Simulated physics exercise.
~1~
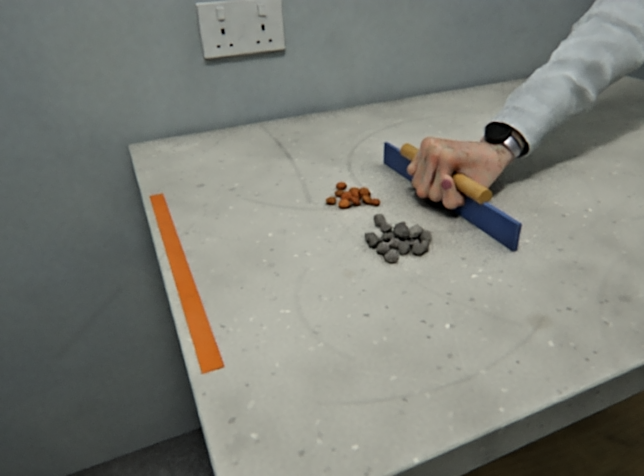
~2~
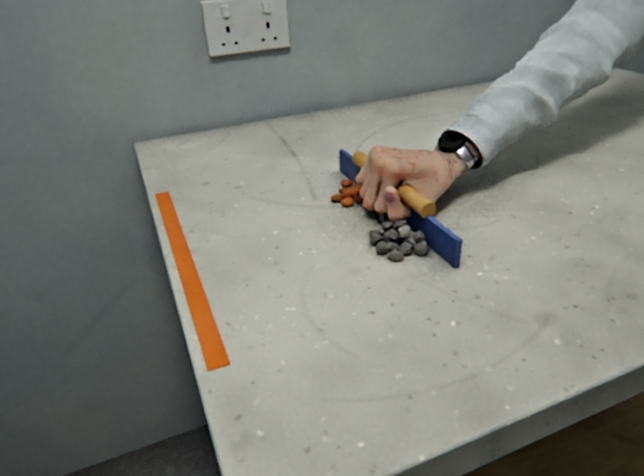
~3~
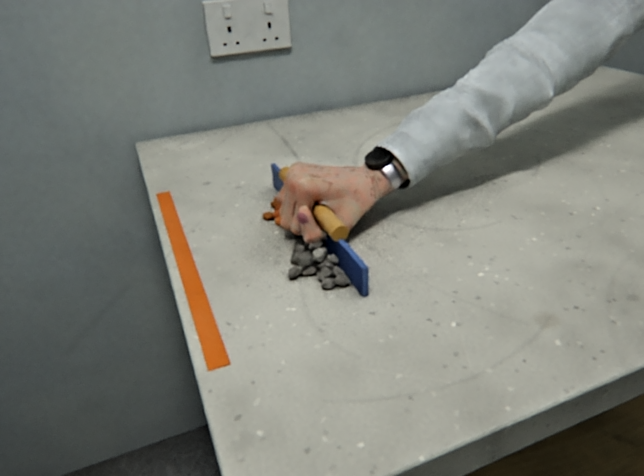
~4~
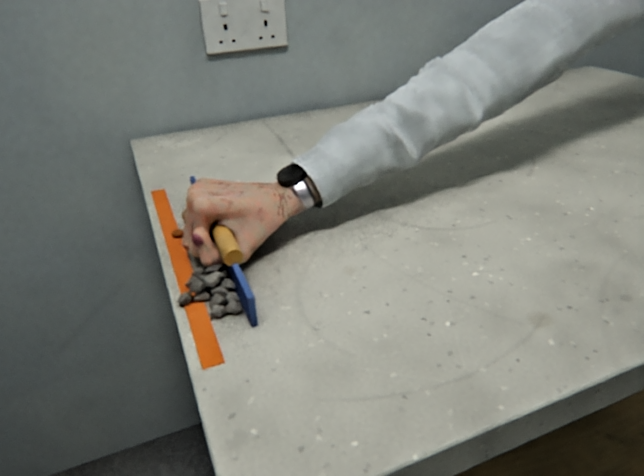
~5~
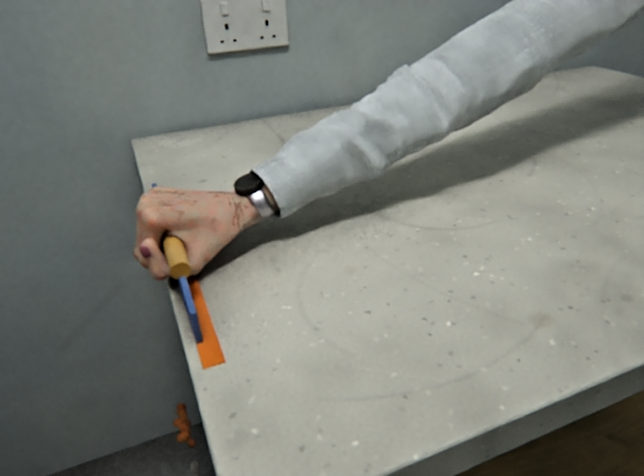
In the video, a hand pushes a blue scraper left across a gray table, sweeping small orange and dark gray lumps toward an orange tape strip; the scraper stops at the tape, the table is cleared, and some orange pieces are seen falling past the edge.
